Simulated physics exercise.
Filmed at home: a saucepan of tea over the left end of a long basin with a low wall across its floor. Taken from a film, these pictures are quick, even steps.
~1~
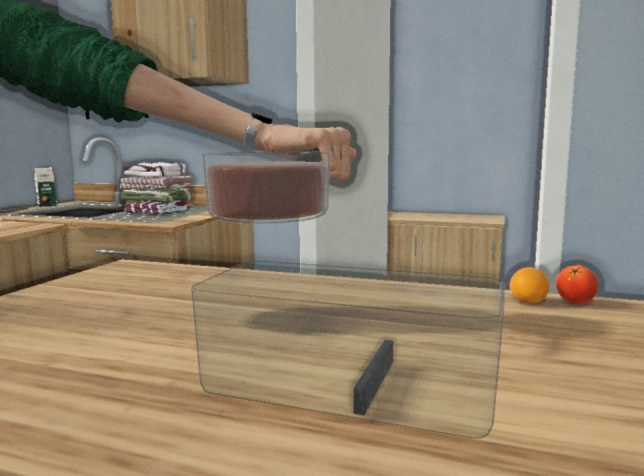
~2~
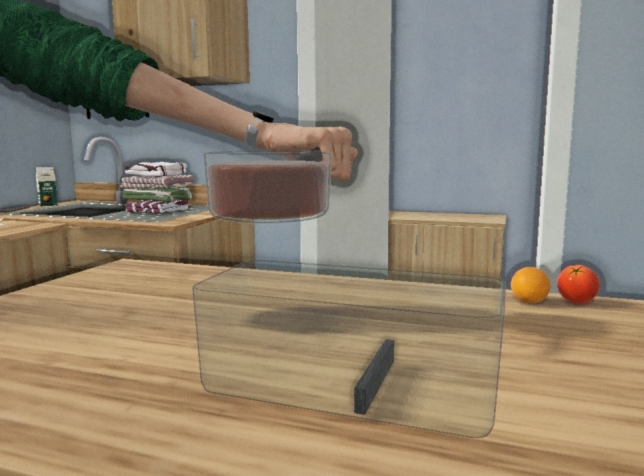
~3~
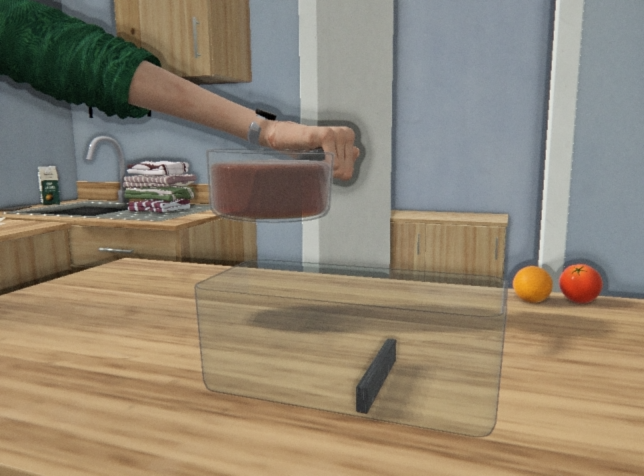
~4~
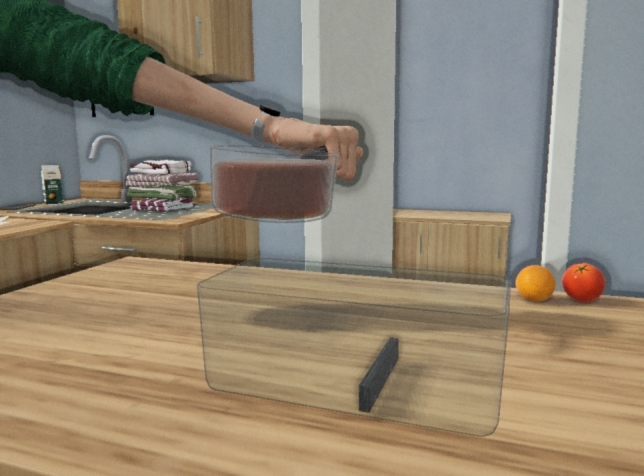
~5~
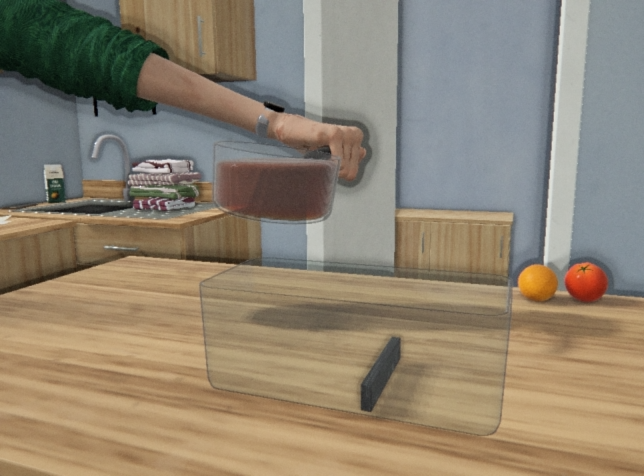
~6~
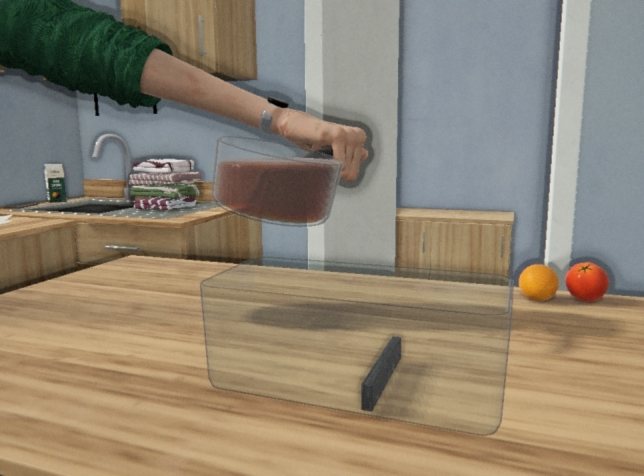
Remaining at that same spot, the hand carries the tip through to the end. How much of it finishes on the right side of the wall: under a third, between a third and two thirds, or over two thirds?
The centre band.
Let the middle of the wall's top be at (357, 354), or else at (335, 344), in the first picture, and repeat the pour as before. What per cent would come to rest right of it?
I'd expect near 70 percent the first time and near 85 percent the next.
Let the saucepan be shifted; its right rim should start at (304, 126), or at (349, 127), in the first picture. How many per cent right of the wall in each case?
Close to 45 in a hundred, then close to 65 in a hundred.
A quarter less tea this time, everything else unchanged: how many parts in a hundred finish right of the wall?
Some 45 parts in a hundred, give or take.
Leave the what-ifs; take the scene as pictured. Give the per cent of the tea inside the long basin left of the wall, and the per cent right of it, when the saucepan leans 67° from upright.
5 per cent left, 20 per cent right.
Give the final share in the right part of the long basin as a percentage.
55 in a hundred.
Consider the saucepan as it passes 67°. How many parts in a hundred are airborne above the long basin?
About 30 per cent.
A moment on, the saucepan is tipped part way and 48 per cent is still to pour, 4 is left of the wall and 19 right of it.
Next, the saucepan is tipped right over and 7 per cent is still to pour, 31 is left of the wall and 58 right of it.
Then the saucepan is tipped right over and 0 per cent is still to pour, 46 is left of the wall and 53 right of it.
Later the saucepan is tipped right over and 0 per cent is still to pour, 46 is left of the wall and 53 right of it.
In the end 47 per cent lies left of the wall, 53 right of it and 0 outside.
